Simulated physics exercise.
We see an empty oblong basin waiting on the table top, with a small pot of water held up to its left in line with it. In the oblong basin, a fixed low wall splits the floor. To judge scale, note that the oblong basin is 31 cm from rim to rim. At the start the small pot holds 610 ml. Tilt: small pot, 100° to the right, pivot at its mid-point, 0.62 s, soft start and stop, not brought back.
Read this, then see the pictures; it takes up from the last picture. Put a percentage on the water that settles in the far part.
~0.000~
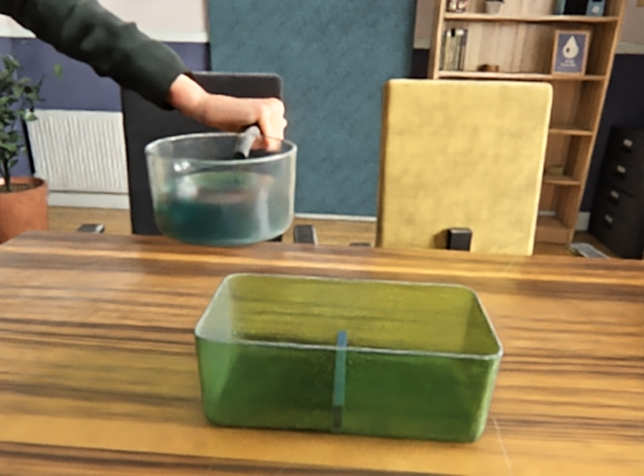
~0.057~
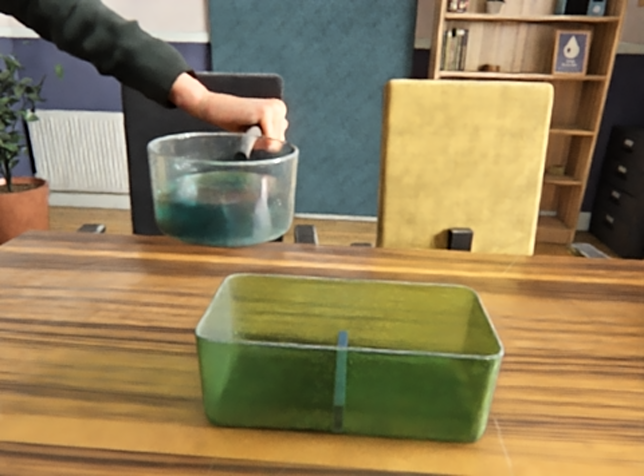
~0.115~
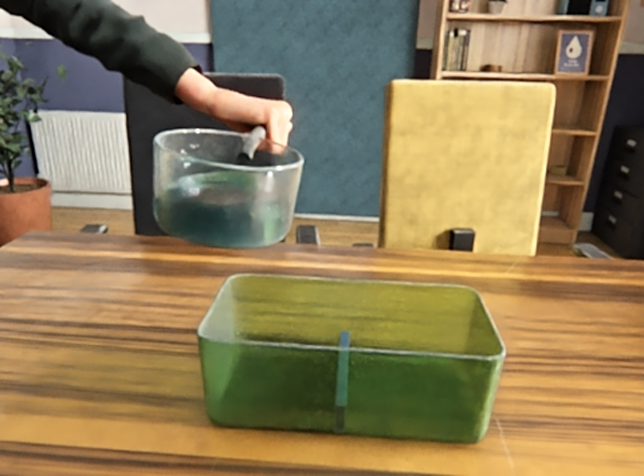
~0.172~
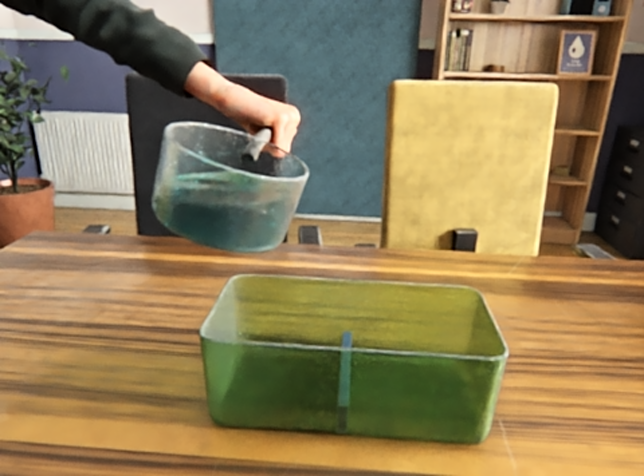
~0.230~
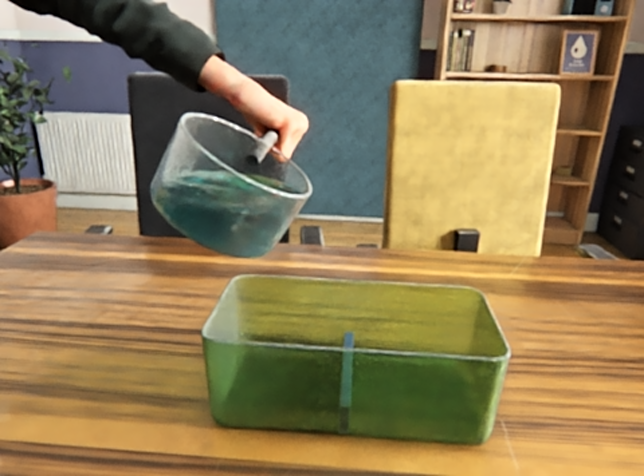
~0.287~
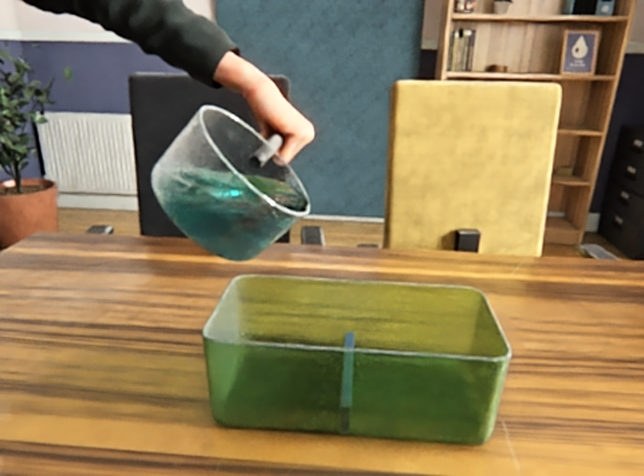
Roughly 25 per cent ends up there.
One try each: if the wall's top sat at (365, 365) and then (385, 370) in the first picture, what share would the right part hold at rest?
Roughly 5 per cent, then 15 per cent.
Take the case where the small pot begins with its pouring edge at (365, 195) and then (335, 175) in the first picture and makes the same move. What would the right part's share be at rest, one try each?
Result: 90 per cent, then 80 per cent.
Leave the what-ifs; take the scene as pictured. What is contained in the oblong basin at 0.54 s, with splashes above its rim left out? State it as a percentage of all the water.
About 26%.
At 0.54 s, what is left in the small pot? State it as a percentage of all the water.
Remaining: Near 36 % of the total.
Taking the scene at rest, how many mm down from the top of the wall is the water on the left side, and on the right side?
Left side: Around 16 mm. Right side: Around 30 mm.
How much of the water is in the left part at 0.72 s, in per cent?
I'd say near 54 percent.
Then, 0.54 s in, the tilt is 96° and 35 per cent is still to pour, 18 is left of the wall and 7 right of it.
Then, 0.72 s in, the tilt is 100° and 13 per cent is still to pour, 54 is left of the wall and 24 right of it.
Then, 0.91 s in, the tilt is 100° and 3 per cent is still to pour, 67 is left of the wall and 25 right of it.
Then, 1.12 s in, the tilt is 100° and 1 per cent is still to pour, 72 is left of the wall and 25 right of it.
Finally, 73 per cent lies left of the wall, 25 right of it and 2 outside.
